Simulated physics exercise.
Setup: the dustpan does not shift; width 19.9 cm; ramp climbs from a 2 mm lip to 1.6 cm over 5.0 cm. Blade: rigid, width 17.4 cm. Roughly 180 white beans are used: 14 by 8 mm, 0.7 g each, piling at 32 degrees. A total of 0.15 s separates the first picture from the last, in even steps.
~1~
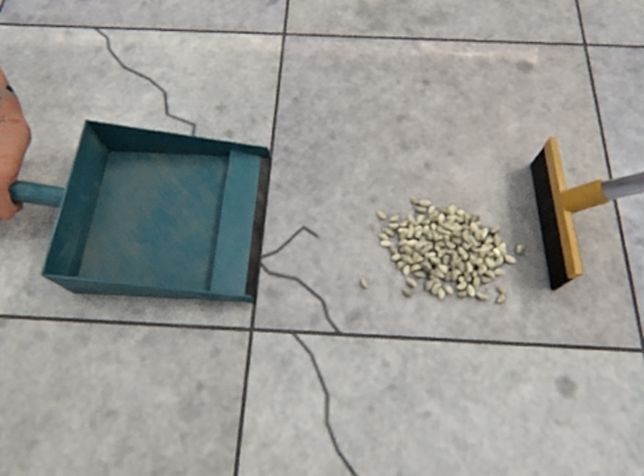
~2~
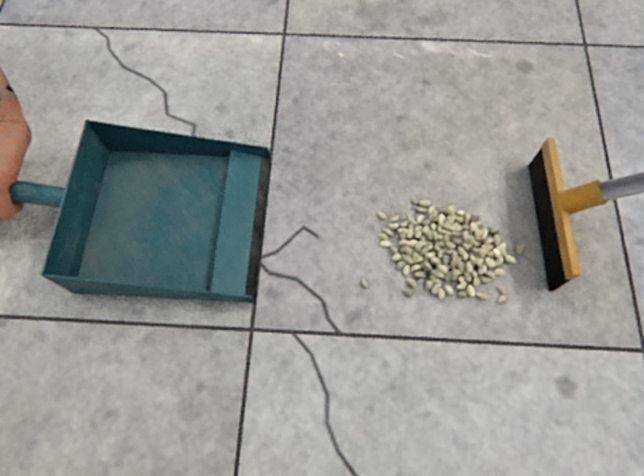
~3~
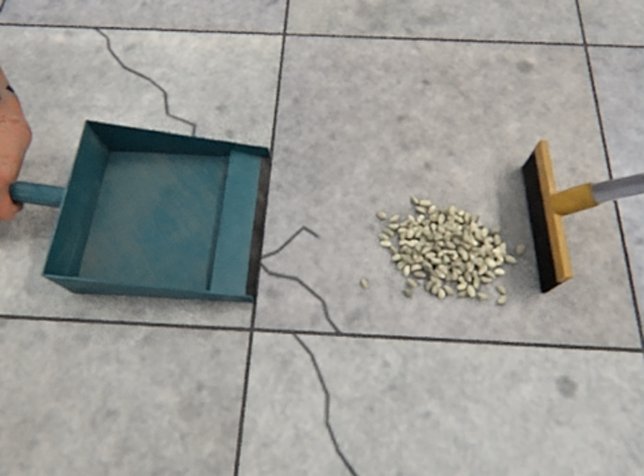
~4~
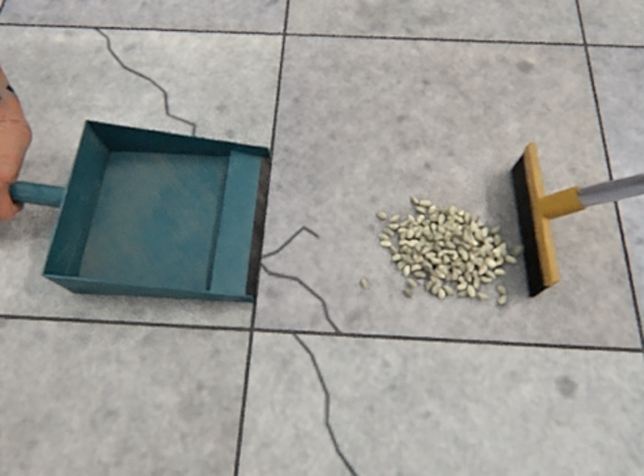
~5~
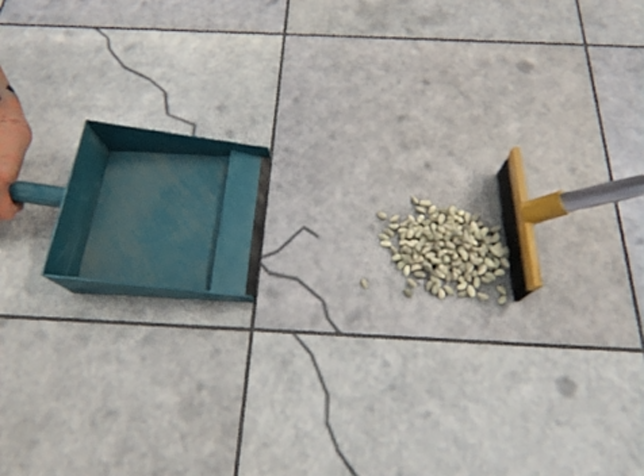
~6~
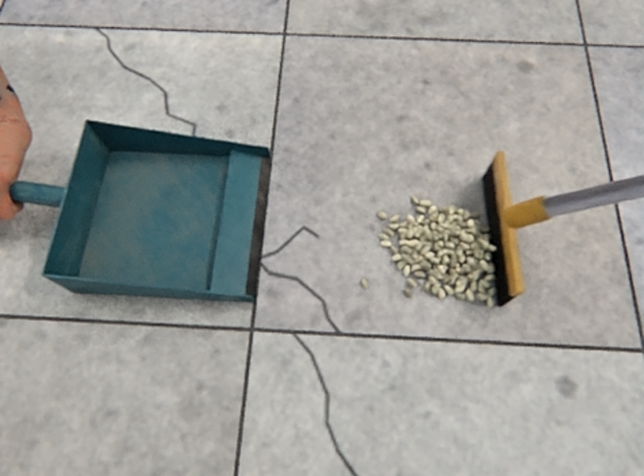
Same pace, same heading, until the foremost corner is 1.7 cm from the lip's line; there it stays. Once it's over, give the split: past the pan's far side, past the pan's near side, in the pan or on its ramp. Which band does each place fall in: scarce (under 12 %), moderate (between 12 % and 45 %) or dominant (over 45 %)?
Far side: Scarce; near side: Moderate; pan: Moderate.
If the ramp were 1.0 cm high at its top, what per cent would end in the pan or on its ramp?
About 30 %.
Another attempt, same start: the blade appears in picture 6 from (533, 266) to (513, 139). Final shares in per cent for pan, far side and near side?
Final per cent - pan 30, far 5, near 5.
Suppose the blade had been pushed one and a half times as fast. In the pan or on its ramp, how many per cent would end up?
About 35 %.
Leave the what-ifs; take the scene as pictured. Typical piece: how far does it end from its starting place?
About 26 cm.
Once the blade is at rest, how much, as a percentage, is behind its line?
Roughly 20 in a hundred.
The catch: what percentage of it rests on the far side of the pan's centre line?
About 10 percent of it.
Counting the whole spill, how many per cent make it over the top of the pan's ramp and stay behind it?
Roughly 5 percent.
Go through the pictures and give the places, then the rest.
In the first frame, blade from (574, 274) to (550, 145), moved 0.0 cm, 0 of the pieces shifted so far; middle of the pieces at (450, 250); pan at (162, 221).
In the second frame, blade from (571, 275) to (547, 146), moved 0.3 cm, 0 of the pieces shifted so far; middle of the pieces at (450, 250).
In the third frame, blade from (563, 277) to (540, 148), moved 1.3 cm, 0 of the pieces shifted so far; middle of the pieces at (450, 251).
In the fourth frame, blade from (551, 281) to (529, 151), moved 2.8 cm, 0 of the pieces shifted so far; middle of the pieces at (450, 251).
In the fifth frame, blade from (533, 286) to (513, 155), moved 4.9 cm, 5 of the pieces shifted so far; middle of the pieces at (450, 250).
In the sixth frame, blade from (516, 291) to (498, 159), moved 6.9 cm, 65 of the pieces shifted so far; middle of the pieces at (449, 250); pan at (162, 221).
Then, 0.22 s after the last picture, middle of the blade 15 cm from the lip; 0 % over the lip, far side 0 %, near side 15 %.
Then, 0.36 s after the last picture, middle of the blade 6 cm from the lip; 0 % over the lip, far side 0 %, near side 25 %.
Then, 0.63 s after the last picture, middle of the blade 2 cm from the lip; 30 % over the lip, far side 0 %, near side 35 %.
In the end, far side 5 %, near side 35 %, pan 30 %, in front of the lip or behind the blade 35 %.
